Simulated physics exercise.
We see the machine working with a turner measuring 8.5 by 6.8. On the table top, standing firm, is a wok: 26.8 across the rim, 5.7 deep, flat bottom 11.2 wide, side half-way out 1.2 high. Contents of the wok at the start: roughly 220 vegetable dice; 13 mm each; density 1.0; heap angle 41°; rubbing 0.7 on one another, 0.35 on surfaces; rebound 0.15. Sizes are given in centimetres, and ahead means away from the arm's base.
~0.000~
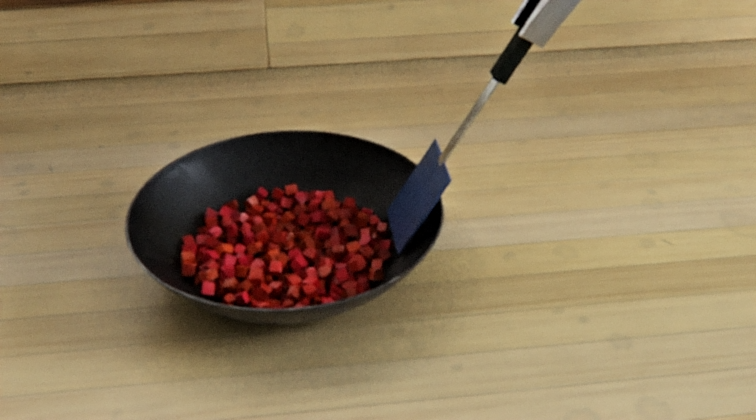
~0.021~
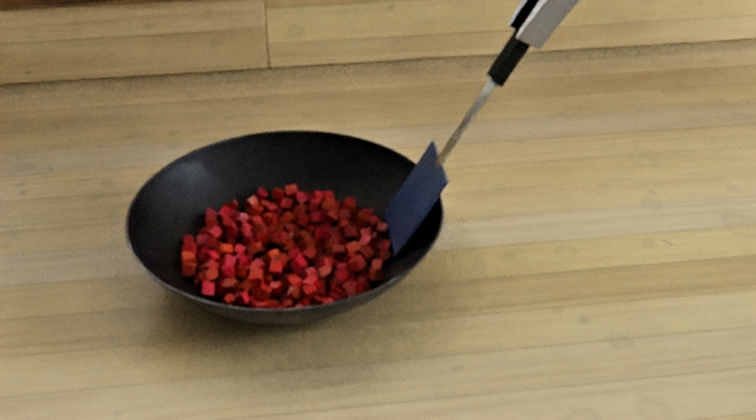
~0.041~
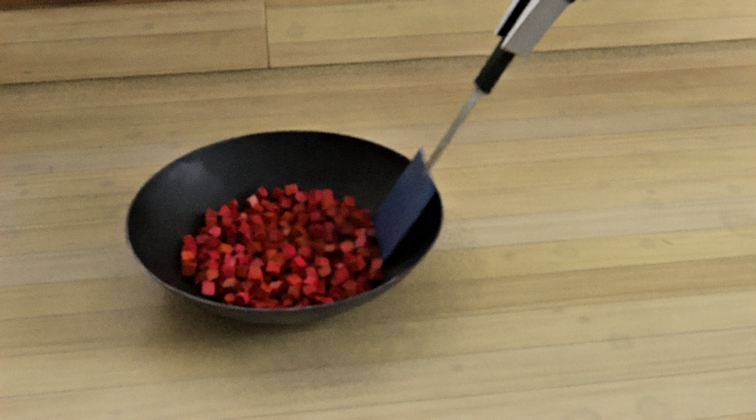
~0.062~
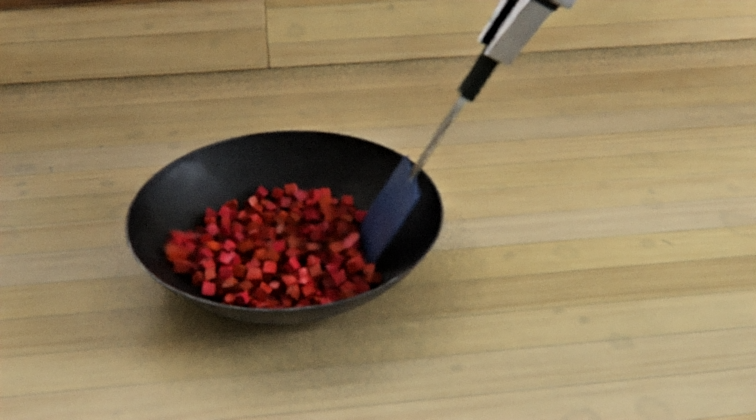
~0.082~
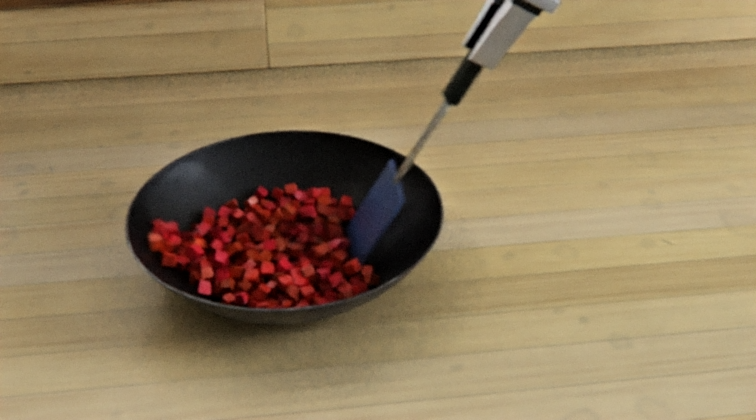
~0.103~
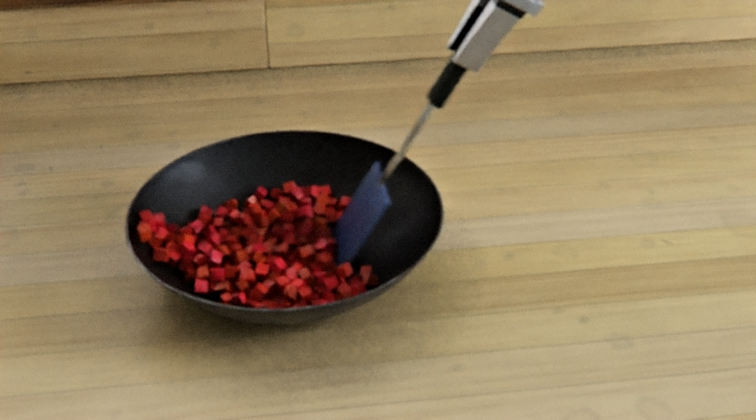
Blue spatula on a robotic arm moving left through red diced vegetables in a black wok, shifting them toward the left side.
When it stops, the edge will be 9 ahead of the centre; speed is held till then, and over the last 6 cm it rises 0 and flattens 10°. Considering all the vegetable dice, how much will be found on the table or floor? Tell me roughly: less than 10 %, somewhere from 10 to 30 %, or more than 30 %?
Somewhere from 10 to 30 %.
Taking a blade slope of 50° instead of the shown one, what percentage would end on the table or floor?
Around 10 in a hundred.
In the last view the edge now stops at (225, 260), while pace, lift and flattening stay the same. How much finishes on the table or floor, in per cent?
Around 5 percent.
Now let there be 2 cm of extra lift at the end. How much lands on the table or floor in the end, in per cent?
About 20 %.
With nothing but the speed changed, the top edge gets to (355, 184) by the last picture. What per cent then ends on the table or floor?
About 25 per cent.
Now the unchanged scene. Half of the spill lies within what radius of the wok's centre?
It's around 18 cm.
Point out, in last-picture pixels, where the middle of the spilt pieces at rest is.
Approximately at (83, 266).
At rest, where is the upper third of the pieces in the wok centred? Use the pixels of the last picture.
It is centred near (175, 234).
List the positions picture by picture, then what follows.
The turner top edge at (443, 159), sloping 60°; upper third of the load around (273, 246), from x 190 to 385, top at y 190; 225 in the wok, in the first frame.
The turner top edge at (440, 161), sloping 60°; upper third of the load around (273, 246), from x 190 to 385, top at y 190, in the second frame.
The turner top edge at (427, 169), sloping 60°; upper third of the load around (274, 244), from x 190 to 375, top at y 190, in the third frame.
The turner top edge at (412, 175), sloping 60°; upper third of the load around (266, 245), from x 170 to 375, top at y 190, in the fourth frame.
The turner top edge at (397, 179), sloping 60°; upper third of the load around (255, 241), from x 155 to 370, top at y 190, in the fifth frame.
The turner top edge at (383, 182), sloping 60°; upper third of the load around (243, 241), from x 145 to 370, top at y 190; 225 in the wok, in the sixth frame.
After 0.18 s, sloping 60°, highest piece 7 above the table; 223 in the wok, 2 on the blade or in flight.
After 0.25 s, sloping 56°, highest piece 7 above the table; 217 in the wok, 8 on the blade or in flight.
After 0.49 s, sloping 50°, highest piece 7 above the table; 185 in the wok, 37 on the table or floor, 3 on the blade or in flight.
After 1.54 s, sloping 50°, highest piece 7 above the table; 185 in the wok, 40 on the table or floor.
In the end, 185 in the wok, 40 on the table or floor. That is 18 % on the table or floor.
